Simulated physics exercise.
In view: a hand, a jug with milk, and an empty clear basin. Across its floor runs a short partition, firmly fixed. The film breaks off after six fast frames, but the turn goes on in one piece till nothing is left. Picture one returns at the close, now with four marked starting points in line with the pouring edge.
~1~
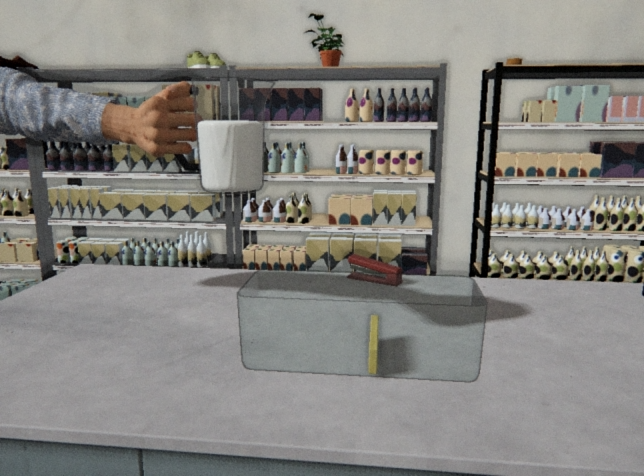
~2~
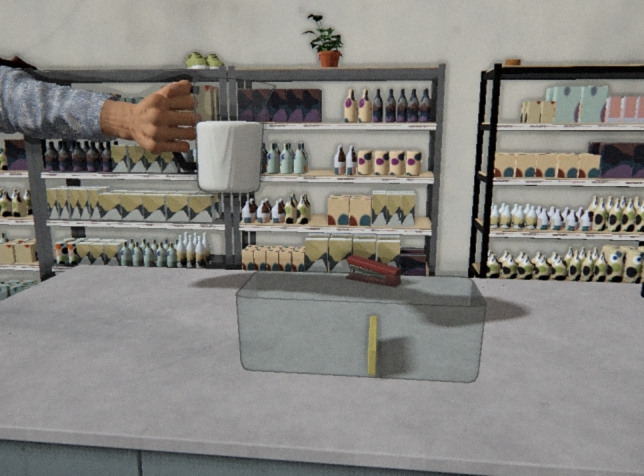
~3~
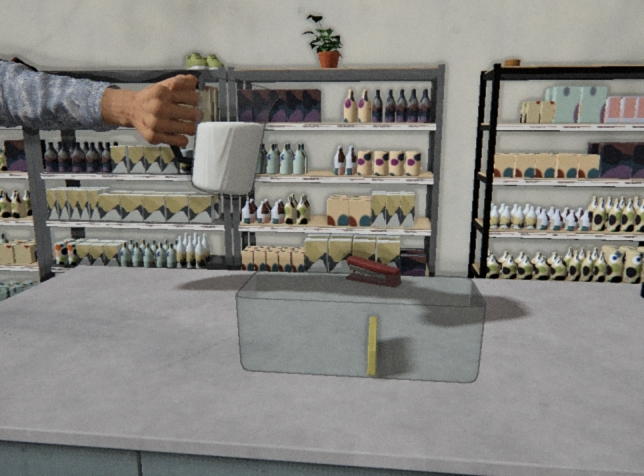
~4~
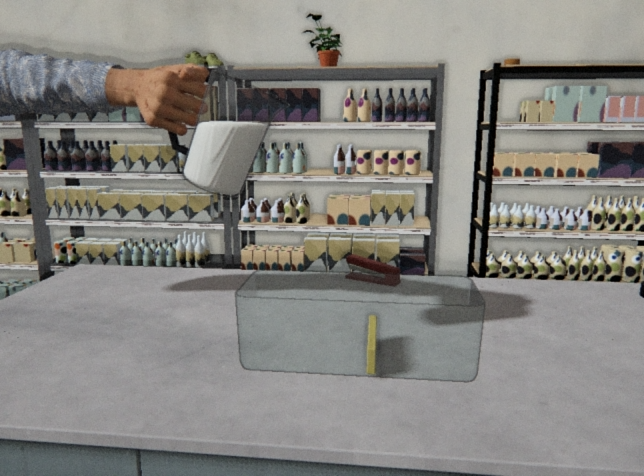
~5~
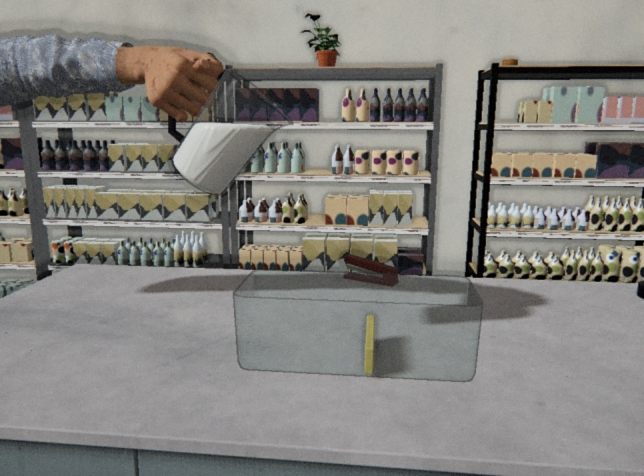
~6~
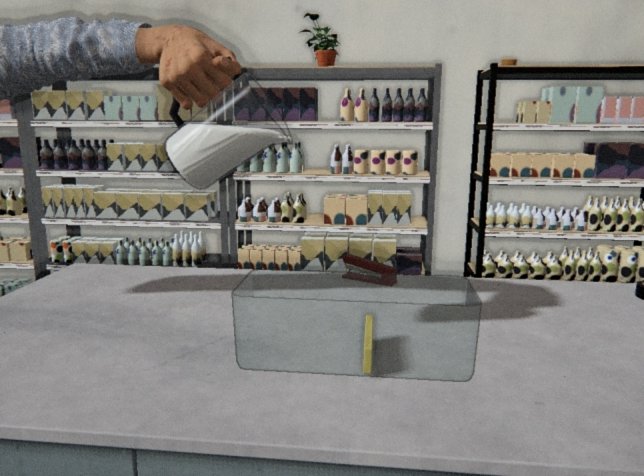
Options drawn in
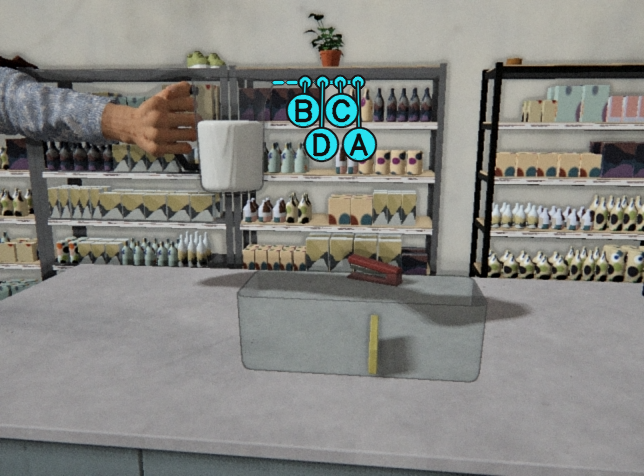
A hand gradually tilts a jug of milk rightward above a clear basin on a counter.
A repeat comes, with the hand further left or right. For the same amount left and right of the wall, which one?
B is best.
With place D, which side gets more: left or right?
The right one.
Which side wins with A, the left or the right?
The right one.
On the marked copy, A at (357, 82); B at (305, 82); C at (340, 82); D at (322, 82).
For place A, about 10 % ends left of the wall and 84 % right of it; 6 % is lost outside.
For place B, about 54 % ends left of the wall and 44 % right of it.
For place C, about 10 % ends left of the wall and 86 % right of it; 4 % is lost outside.
For place D, about 20 % ends left of the wall and 76 % right of it; 4 % is lost outside.
